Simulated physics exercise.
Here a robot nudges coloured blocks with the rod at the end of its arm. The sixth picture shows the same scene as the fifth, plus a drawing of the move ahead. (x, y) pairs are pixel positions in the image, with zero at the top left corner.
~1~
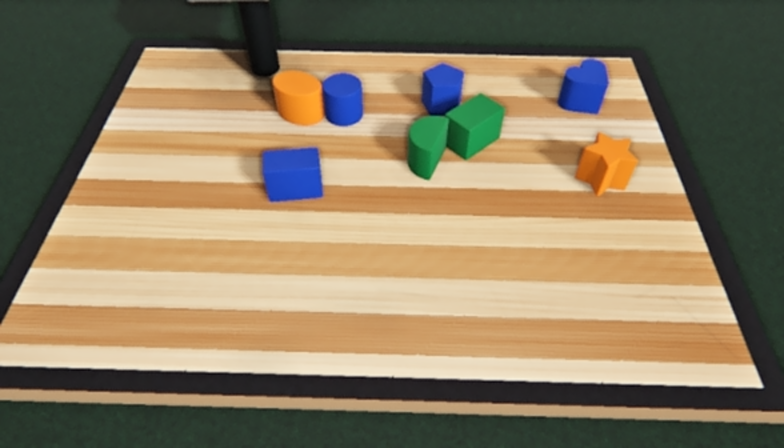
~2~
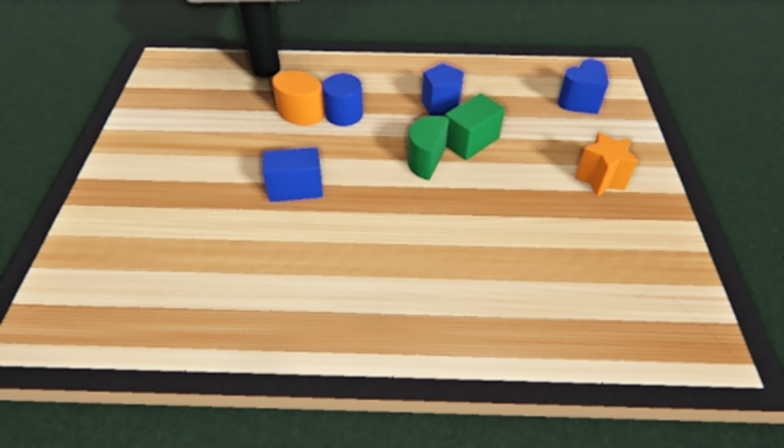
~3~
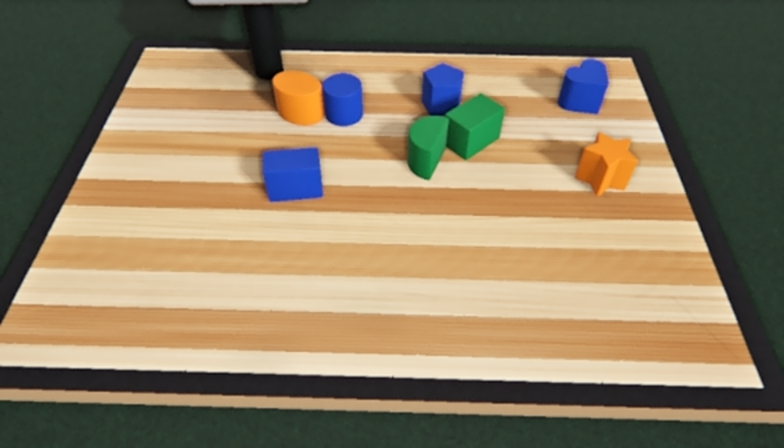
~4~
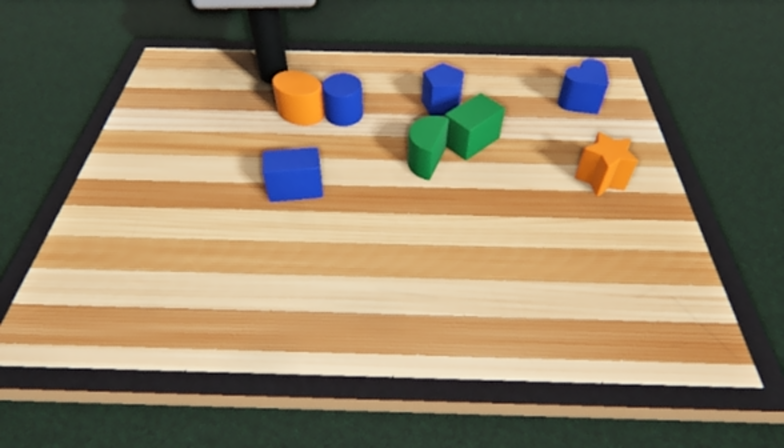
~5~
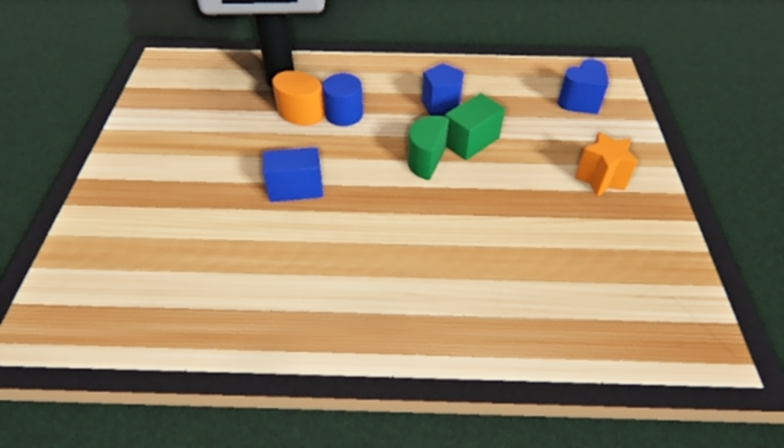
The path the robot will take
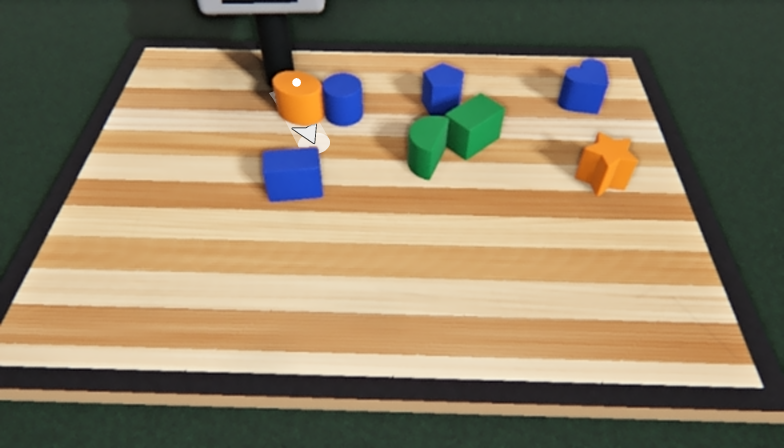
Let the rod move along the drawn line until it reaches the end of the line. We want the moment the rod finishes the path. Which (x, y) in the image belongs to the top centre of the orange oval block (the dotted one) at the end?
The centre of its top will be at (334, 132).
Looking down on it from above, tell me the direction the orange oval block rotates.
Its spin: Anticlockwise.
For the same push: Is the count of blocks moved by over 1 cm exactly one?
Yes - that is the case.
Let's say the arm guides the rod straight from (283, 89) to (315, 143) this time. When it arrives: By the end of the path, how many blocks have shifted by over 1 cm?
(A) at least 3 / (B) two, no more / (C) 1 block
C - 1 block.
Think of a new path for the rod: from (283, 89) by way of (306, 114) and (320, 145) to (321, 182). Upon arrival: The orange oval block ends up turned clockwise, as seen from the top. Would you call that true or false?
Answer: False.
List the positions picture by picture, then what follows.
In the first picture, tip of the rod at (266, 69), middles of tops, orange oval block at (297, 82), blue circle at (342, 84).
In the second picture, rod at (267, 70), nothing pushed.
In the third picture, rod at (270, 72), nothing pushed.
In the fourth picture, rod at (274, 76), nothing pushed.
In the fifth picture, rod at (281, 81), orange oval block at (297, 82), blue circle at (342, 84).
The line goes in a line from (283, 89) to (314, 143); the dot is on the orange oval block.
On the path given first. Halfway along, rod at (298, 107); orange oval block at (309, 105), turned 20° anticlockwise.
At the end, rod at (313, 135); orange oval block at (334, 132), turned 45° anticlockwise; blue circle unmoved.
